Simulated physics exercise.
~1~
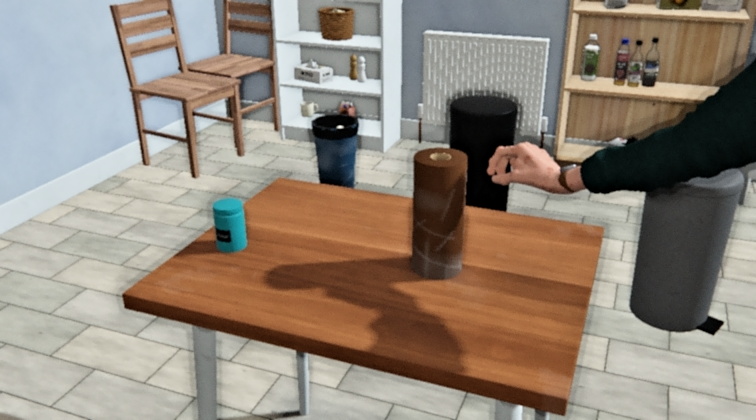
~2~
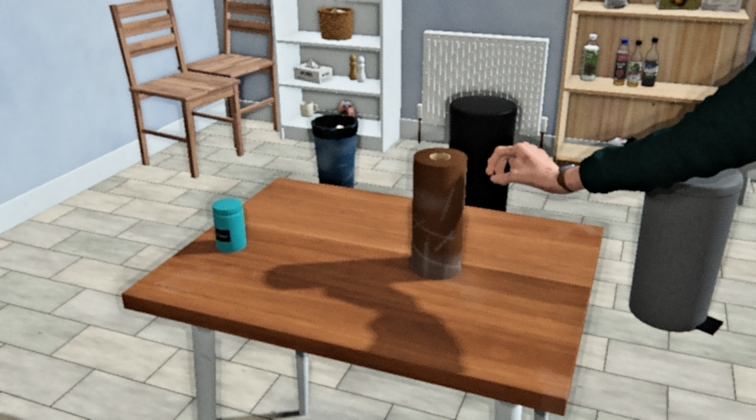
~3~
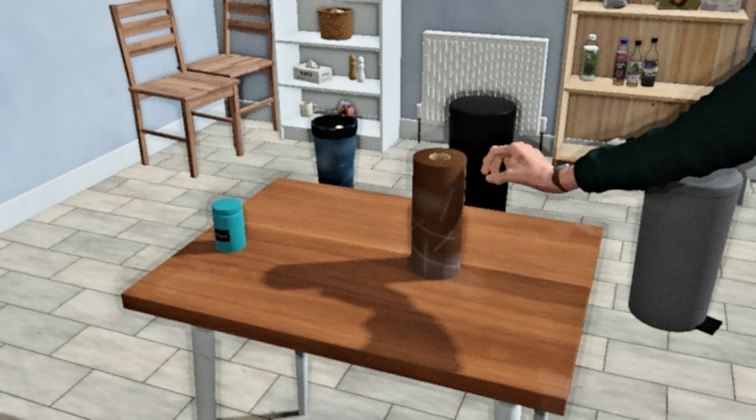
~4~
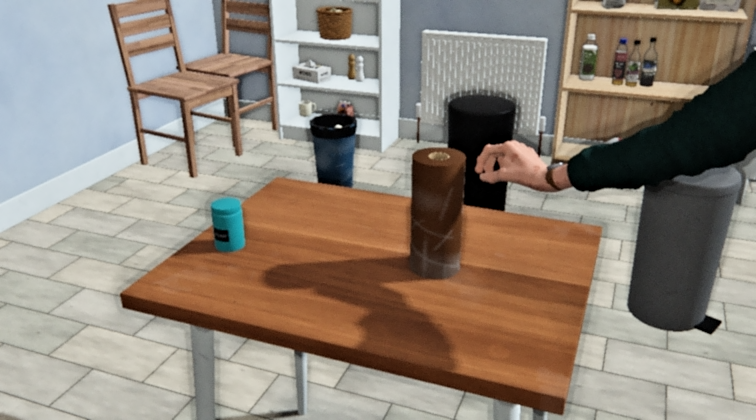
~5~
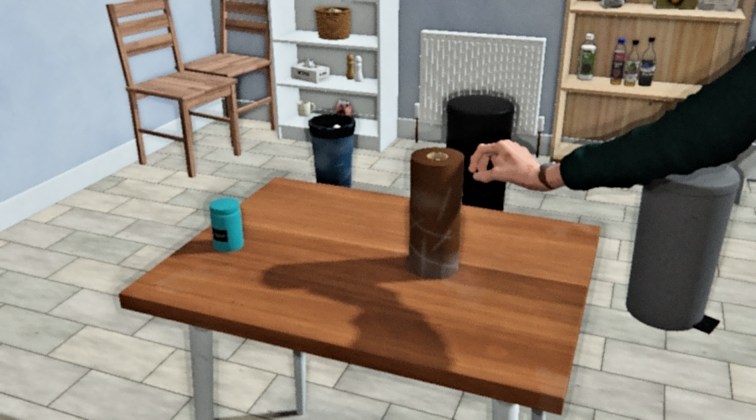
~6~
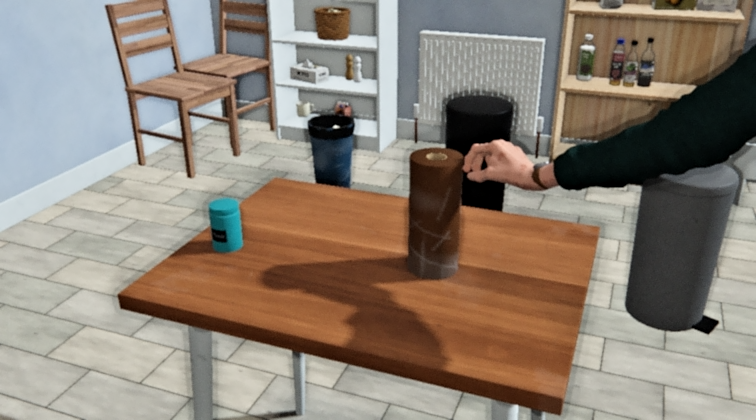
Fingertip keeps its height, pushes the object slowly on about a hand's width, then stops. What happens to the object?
Overbalances.
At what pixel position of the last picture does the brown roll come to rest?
Close to (353, 231) in the last picture.
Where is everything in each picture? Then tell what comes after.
The first frame shows brown roll (439, 214).
The second frame shows brown roll (438, 214).
The third frame shows brown roll (438, 214).
The fourth frame shows brown roll (437, 214).
The fifth frame shows brown roll (435, 214).
The sixth frame shows brown roll (435, 214).
Then, 0.80 s later than the last frame, brown roll tilted by 19° near (414, 206).
Then, 1.40 s later than the last frame, brown roll on its side near (362, 221).
When it is over, lying over on the table, brown roll. End places, in pixels of the last picture, brown roll near (353, 231).
